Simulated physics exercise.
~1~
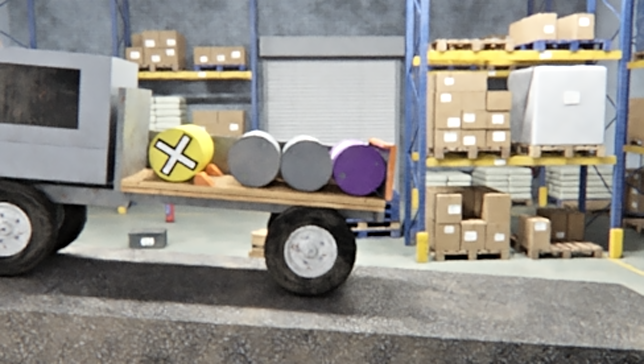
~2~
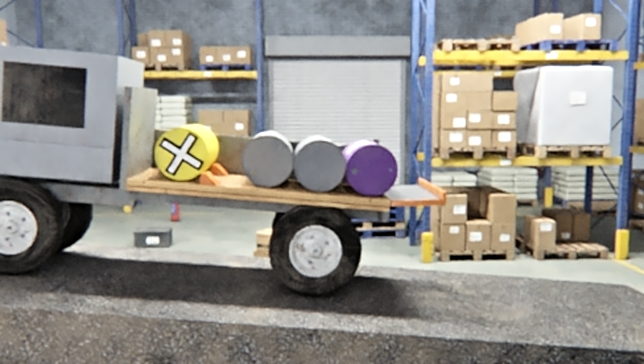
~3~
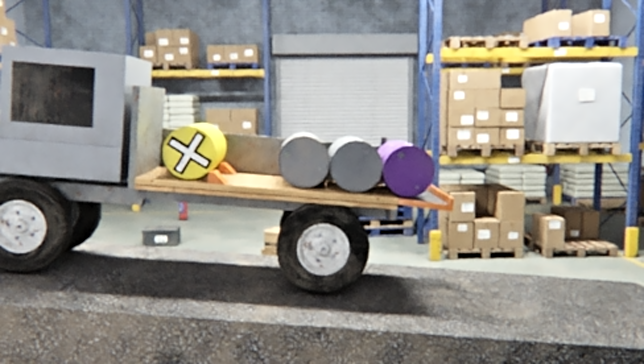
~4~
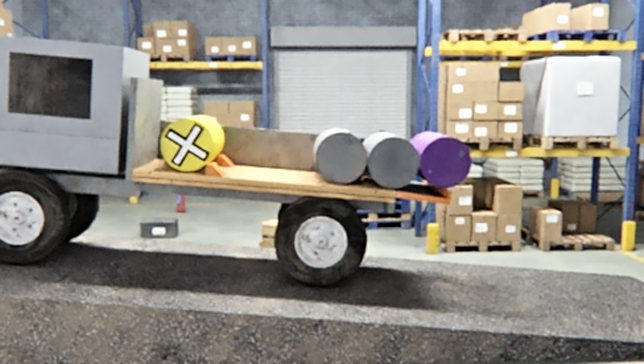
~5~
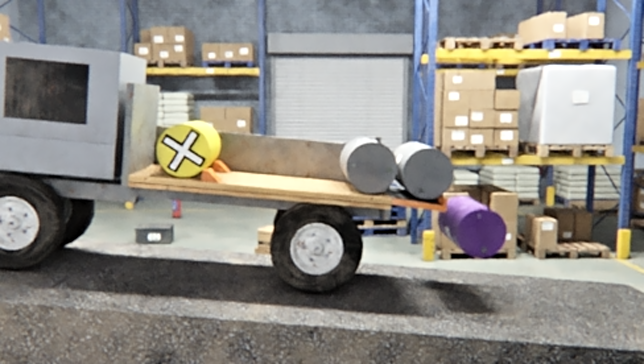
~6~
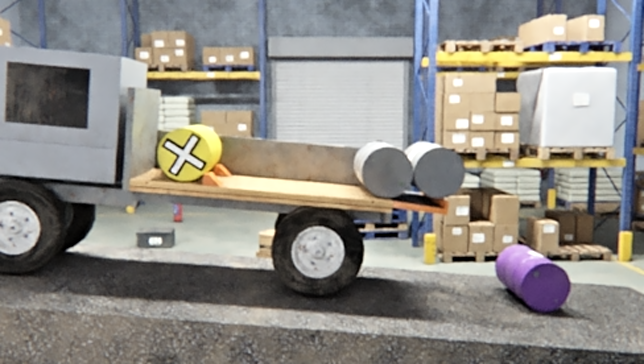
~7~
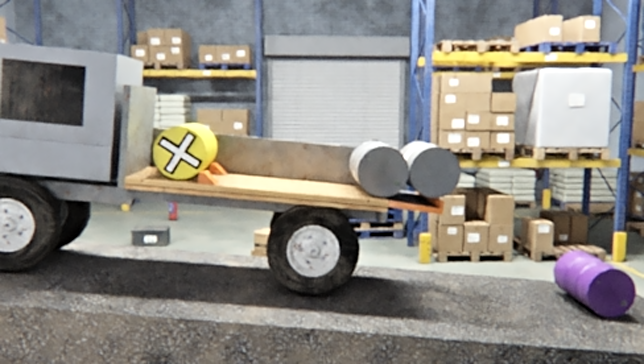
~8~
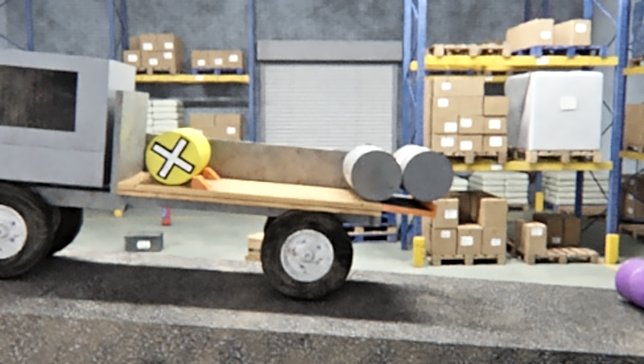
Purple drum rolling off a pickup's lowered tailgate onto the ramp, two grey drums stopping at the tail, yellow drum staying put.
